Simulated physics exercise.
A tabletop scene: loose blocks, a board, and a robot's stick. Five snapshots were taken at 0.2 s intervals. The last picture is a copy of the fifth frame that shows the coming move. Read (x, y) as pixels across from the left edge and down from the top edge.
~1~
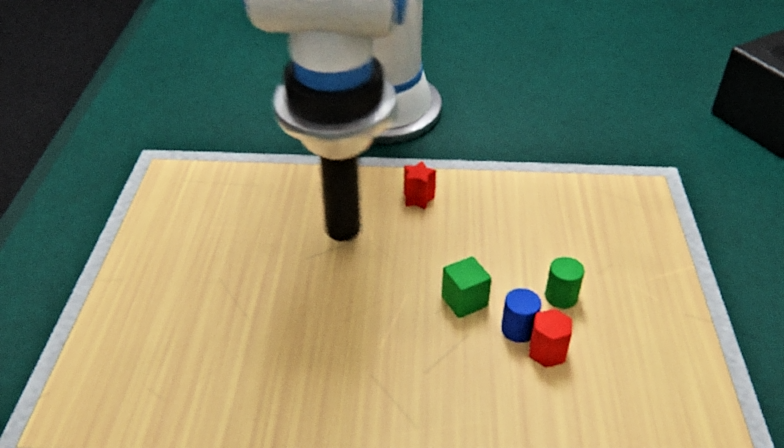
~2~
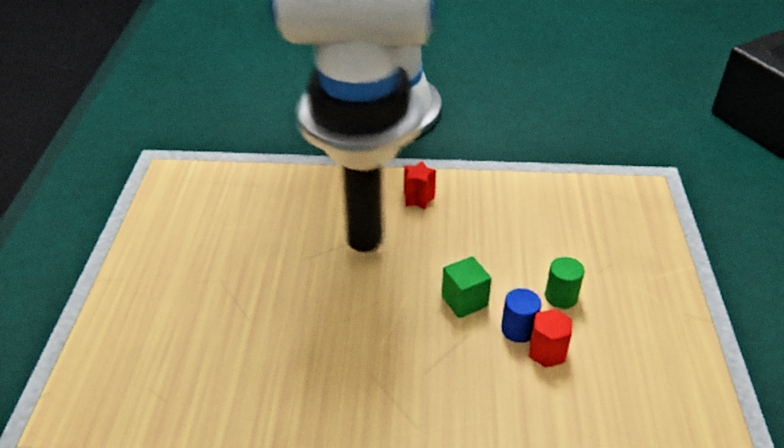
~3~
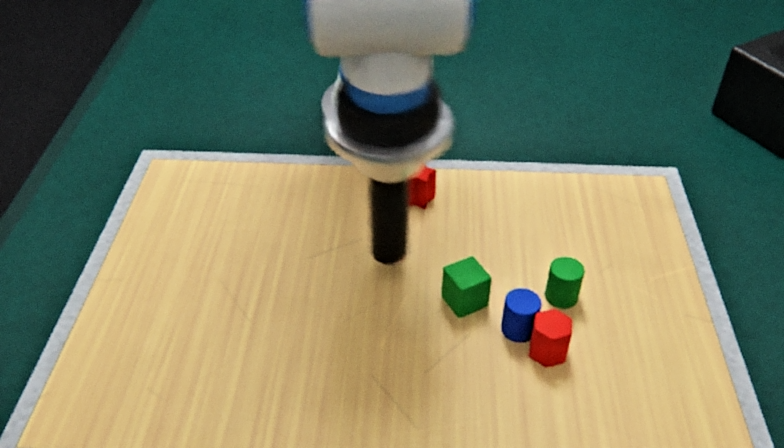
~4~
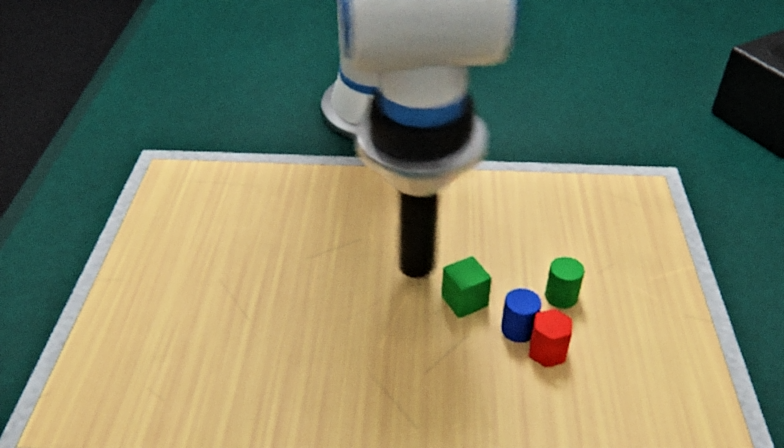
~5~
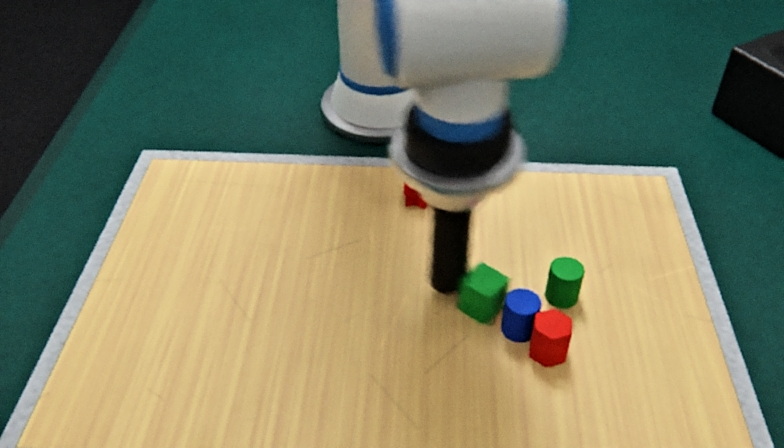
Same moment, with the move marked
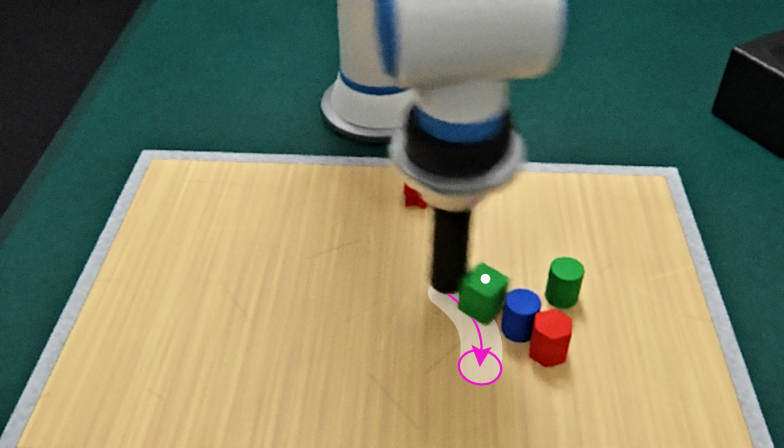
A robot arm moved its black stick to the right and slightly toward the viewer across the wooden board, then nudged the green cube a little toward the blue cylinder, while the other blocks stayed put.
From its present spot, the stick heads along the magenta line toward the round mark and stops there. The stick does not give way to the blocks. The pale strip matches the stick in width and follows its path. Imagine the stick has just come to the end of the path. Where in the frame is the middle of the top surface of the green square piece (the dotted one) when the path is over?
I expect it at (522, 300).
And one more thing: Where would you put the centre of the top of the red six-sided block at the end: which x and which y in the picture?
I'd guess (582, 338).
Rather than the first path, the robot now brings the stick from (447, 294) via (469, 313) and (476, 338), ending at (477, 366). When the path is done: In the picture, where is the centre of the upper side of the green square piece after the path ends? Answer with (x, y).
My best guess is (518, 297).
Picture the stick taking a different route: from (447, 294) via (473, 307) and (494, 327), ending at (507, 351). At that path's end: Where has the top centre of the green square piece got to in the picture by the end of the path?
Just about (548, 310).
The drawn path runs from (447, 294) via (469, 313) and (481, 339), ending at (480, 367); the dot is on the green square piece.
On the path given first. Halfway along, stick at (478, 315); green square piece at (520, 299), turned 40° anticlockwise; blue round block at (560, 310); red six-sided block at (581, 338), turned 45° clockwise.
At the end, stick at (481, 355); green square piece at (522, 300), turned 45° anticlockwise; blue round block at (563, 310); red six-sided block at (582, 338), turned 50° clockwise; green round block not moved.
